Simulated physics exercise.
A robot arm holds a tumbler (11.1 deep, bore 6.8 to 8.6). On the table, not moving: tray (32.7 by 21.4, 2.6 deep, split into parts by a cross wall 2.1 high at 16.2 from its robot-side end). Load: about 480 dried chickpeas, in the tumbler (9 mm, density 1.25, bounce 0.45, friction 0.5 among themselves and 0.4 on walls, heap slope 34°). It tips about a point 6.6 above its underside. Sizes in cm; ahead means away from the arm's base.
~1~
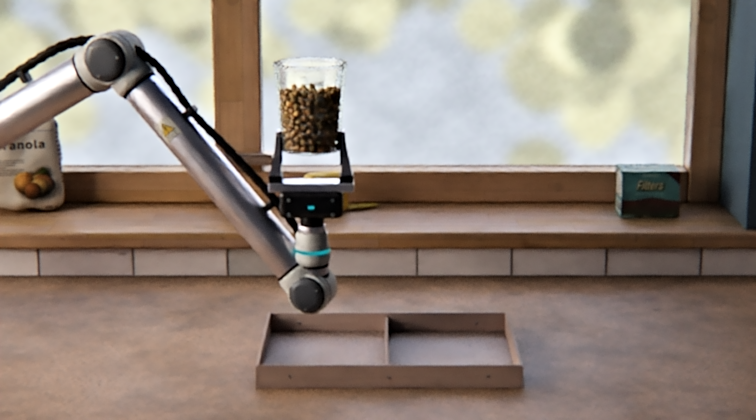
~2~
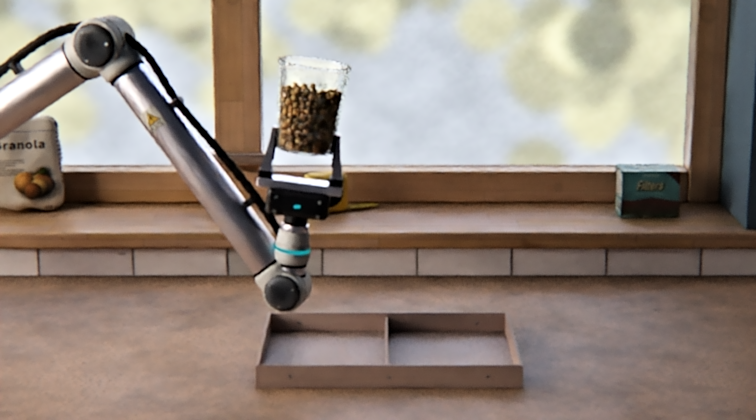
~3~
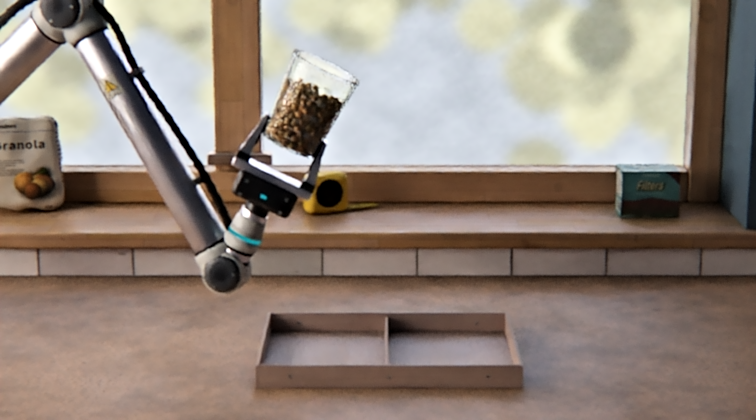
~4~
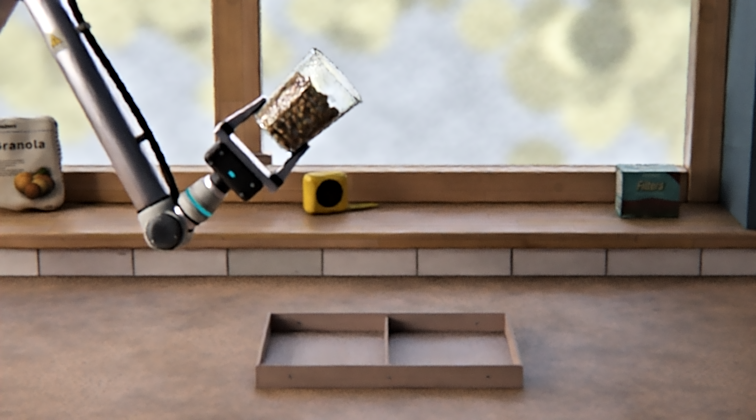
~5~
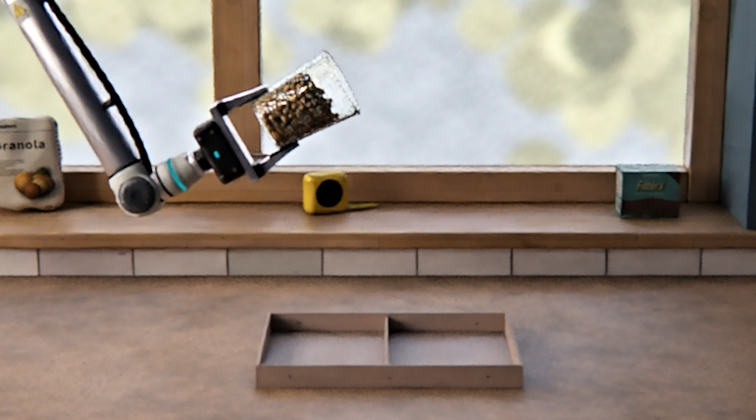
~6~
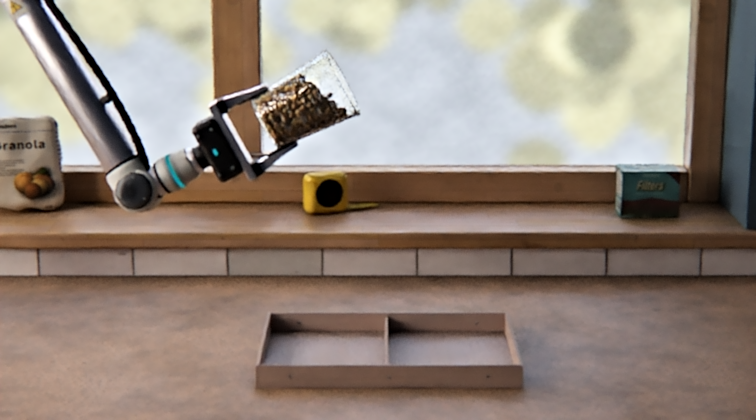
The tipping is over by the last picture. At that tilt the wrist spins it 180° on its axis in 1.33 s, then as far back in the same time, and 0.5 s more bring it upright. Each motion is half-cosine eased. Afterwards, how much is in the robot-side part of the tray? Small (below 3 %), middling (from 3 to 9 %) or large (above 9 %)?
A small share, below 3 %, ends in the robot-side part of the tray.
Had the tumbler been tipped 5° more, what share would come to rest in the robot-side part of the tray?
It would be near 0 per cent.
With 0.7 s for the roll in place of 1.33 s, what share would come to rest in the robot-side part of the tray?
It would be near 0 per cent.
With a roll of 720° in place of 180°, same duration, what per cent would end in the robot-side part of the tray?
In that case some 0 per cent.
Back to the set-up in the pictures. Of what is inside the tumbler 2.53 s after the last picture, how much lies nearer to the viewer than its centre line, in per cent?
Roughly 55 per cent.
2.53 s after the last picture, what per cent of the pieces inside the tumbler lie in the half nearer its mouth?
Roughly 35 per cent.
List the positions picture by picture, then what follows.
The first picture shows tumbler middle at (311, 108), upright; upper third of the load around (311, 97), from x 280 to 340, top at y 85; 485 in the tumbler.
The second picture shows tumbler middle at (309, 108), tipped 7°; upper third of the load around (308, 98), from x 280 to 340, top at y 80.
The third picture shows tumbler middle at (307, 107), tipped 26°; upper third of the load around (304, 97), from x 270 to 340, top at y 80.
The fourth picture shows tumbler middle at (304, 105), tipped 47°; upper third of the load around (301, 95), from x 260 to 340, top at y 75.
The fifth picture shows tumbler middle at (303, 104), tipped 61°; upper third of the load around (300, 93), from x 260 to 340, top at y 75.
The sixth picture shows tumbler middle at (303, 103), tipped 62°; upper third of the load around (298, 95), from x 260 to 345, top at y 75; 485 in the tumbler.
Then, 1.26 s after the last picture, tipped 62°, highest piece 38 above the table; 482 in the tumbler, 1 in the far-side part, 2 in flight or on a rim.
Then, 2.53 s after the last picture, tipped 62°, highest piece 37 above the table; 478 in the tumbler, 3 in the far-side part, 1 in the robot-side part, 3 in flight or on a rim.
Then, 3.36 s after the last picture, upright, highest piece 39 above the table; 477 in the tumbler, 6 in the far-side part, 2 in the robot-side part.
Then, 4.06 s after the last picture, upright, highest piece 39 above the table; 477 in the tumbler, 6 in the far-side part, 2 in the robot-side part.
Final count, 477 in the tumbler, 6 in the far-side part, 2 in the robot-side part. That is 0 % in the robot-side part of the tray.
